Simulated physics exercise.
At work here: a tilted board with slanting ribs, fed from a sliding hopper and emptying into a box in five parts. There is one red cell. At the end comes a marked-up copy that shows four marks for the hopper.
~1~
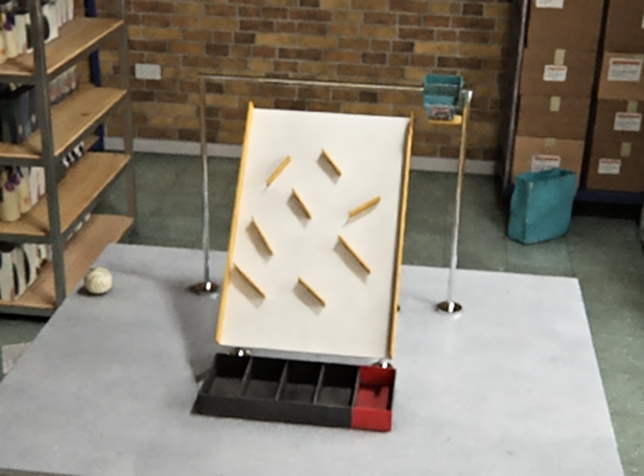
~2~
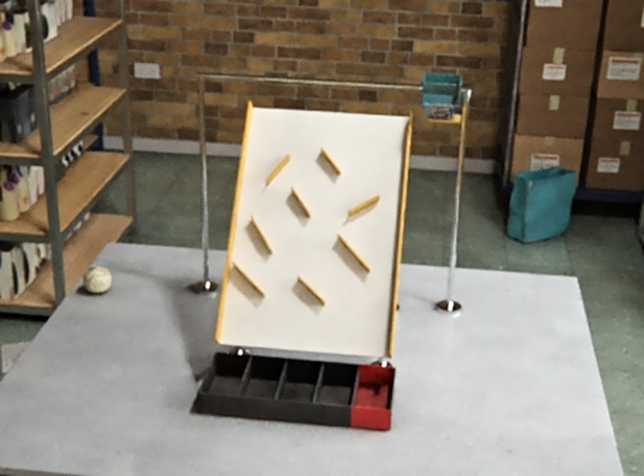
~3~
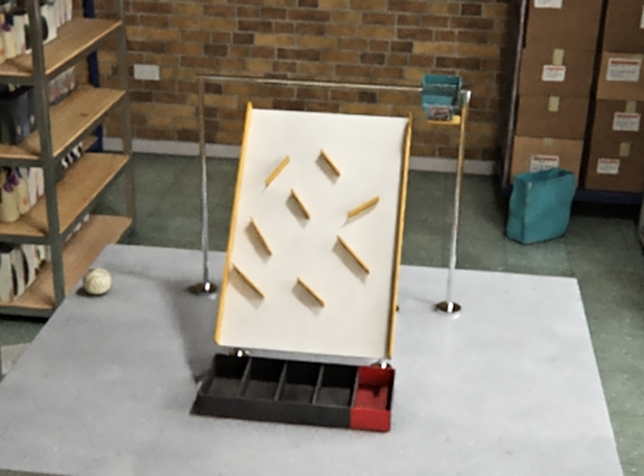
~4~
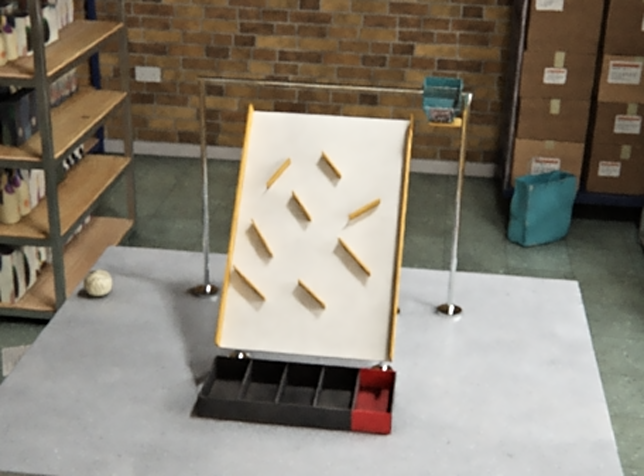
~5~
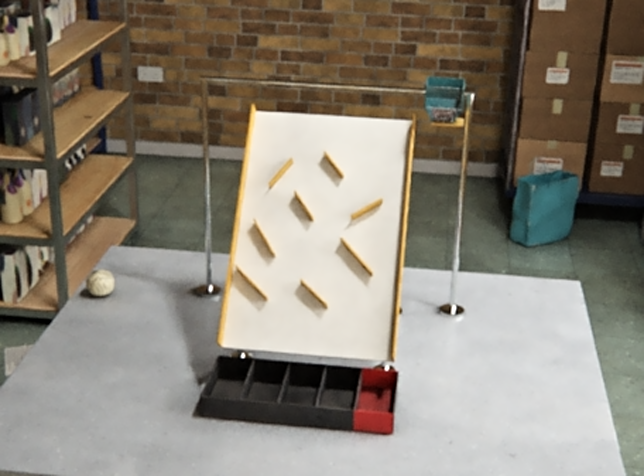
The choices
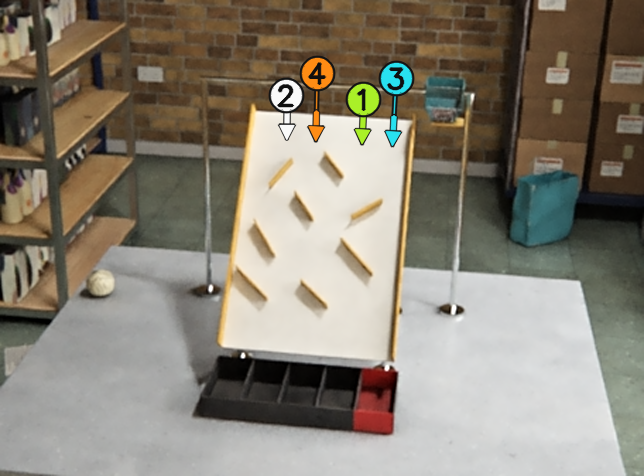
The clip opens on a tilted white board with slanting wooden ribs, a teal hopper on a rail at its upper right and a dark box with one red cell below. Through to the end, the hopper stays closed at the right, and nothing visibly moves beyond a slight shift of the view.
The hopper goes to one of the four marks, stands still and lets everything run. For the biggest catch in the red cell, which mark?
Choose 3.
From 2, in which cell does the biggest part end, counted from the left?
It is the third one.
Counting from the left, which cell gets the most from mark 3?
The fifth from the left.
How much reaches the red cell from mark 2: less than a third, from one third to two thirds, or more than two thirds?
Less than a third.
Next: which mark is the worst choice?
That is mark 2.
On the marked copy, mark 1 meets the board at (362, 138); mark 2 meets the board at (286, 134); mark 3 meets the board at (392, 140); mark 4 meets the board at (315, 135).
Choosing 1, close to a third in the red cell, close to half in other cells, only a few outside the box.
Choosing 2, only a few in the red cell, all but a few in other cells, a small share held on the board.
Choosing 3, close to half in the red cell, close to a third in other cells, a small share outside the box.
Choosing 4, close to a third in the red cell, close to half in other cells, a small share outside the box.
